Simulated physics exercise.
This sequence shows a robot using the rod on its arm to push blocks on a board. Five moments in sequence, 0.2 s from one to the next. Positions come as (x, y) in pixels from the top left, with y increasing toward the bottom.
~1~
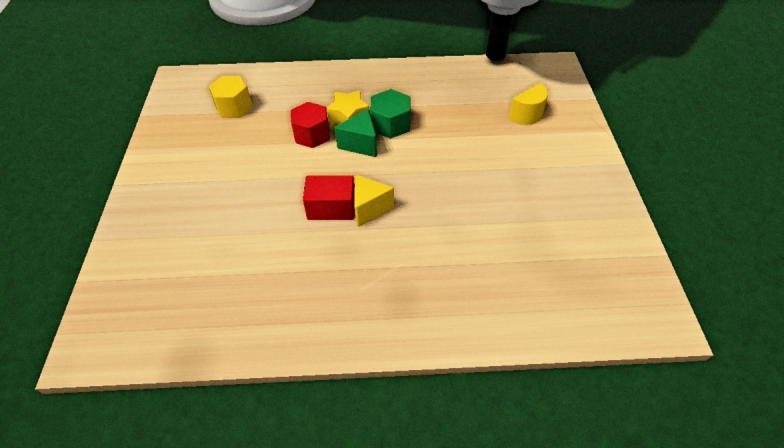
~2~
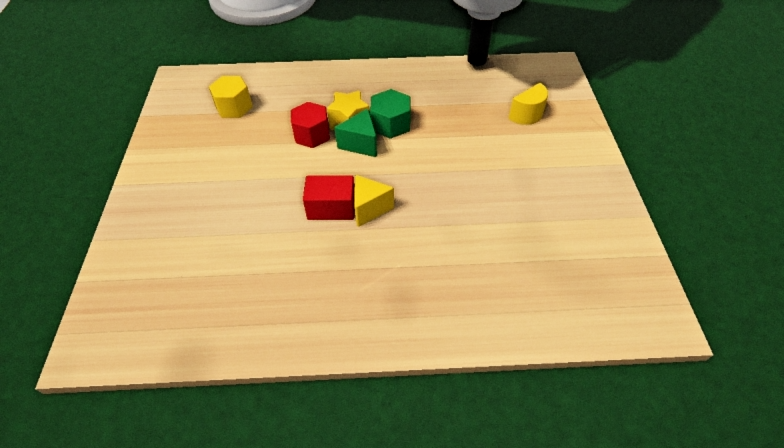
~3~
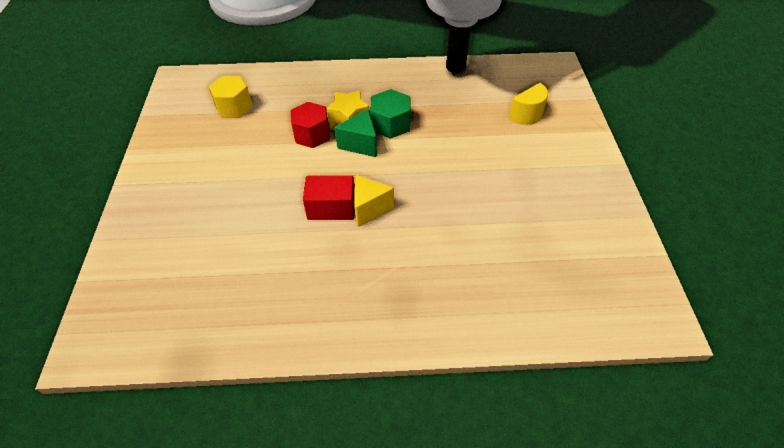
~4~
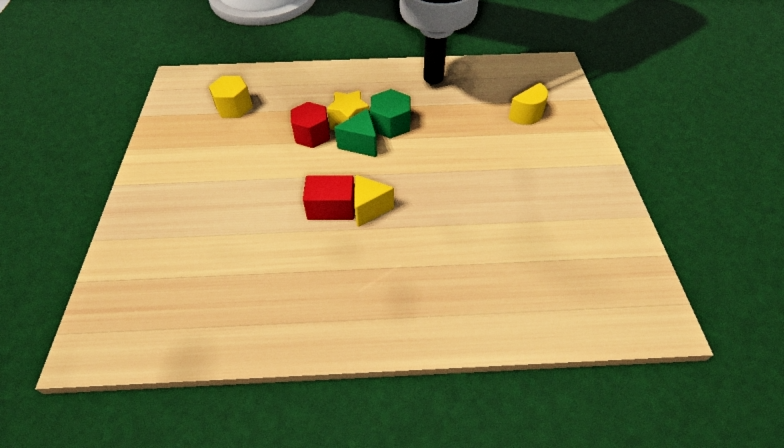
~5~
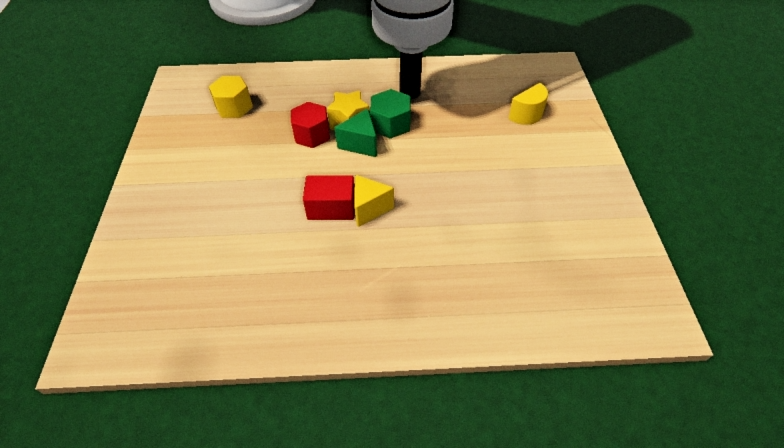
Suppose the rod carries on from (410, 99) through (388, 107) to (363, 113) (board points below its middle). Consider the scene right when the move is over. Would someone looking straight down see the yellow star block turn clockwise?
Yes, that is how it ends up.
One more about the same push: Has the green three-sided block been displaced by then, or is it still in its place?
Once the path is done, it is somewhere new.
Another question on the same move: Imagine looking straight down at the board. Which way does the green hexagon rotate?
Top view: Counterclockwise.
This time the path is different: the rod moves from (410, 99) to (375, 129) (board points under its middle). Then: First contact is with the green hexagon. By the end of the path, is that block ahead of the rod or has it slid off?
Expect to find it ahead of the rod.
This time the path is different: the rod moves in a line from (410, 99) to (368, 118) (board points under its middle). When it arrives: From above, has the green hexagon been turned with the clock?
Short answer: No.
What follows on the original path. Halfway along, rod at (387, 101); green hexagon at (387, 106), turned 20° anticlockwise.
At the end, rod at (362, 107); red hexagon not moved; yellow star block at (343, 106), turned 35° clockwise; green three-sided block at (355, 130); green hexagon at (384, 109), turned 40° anticlockwise.
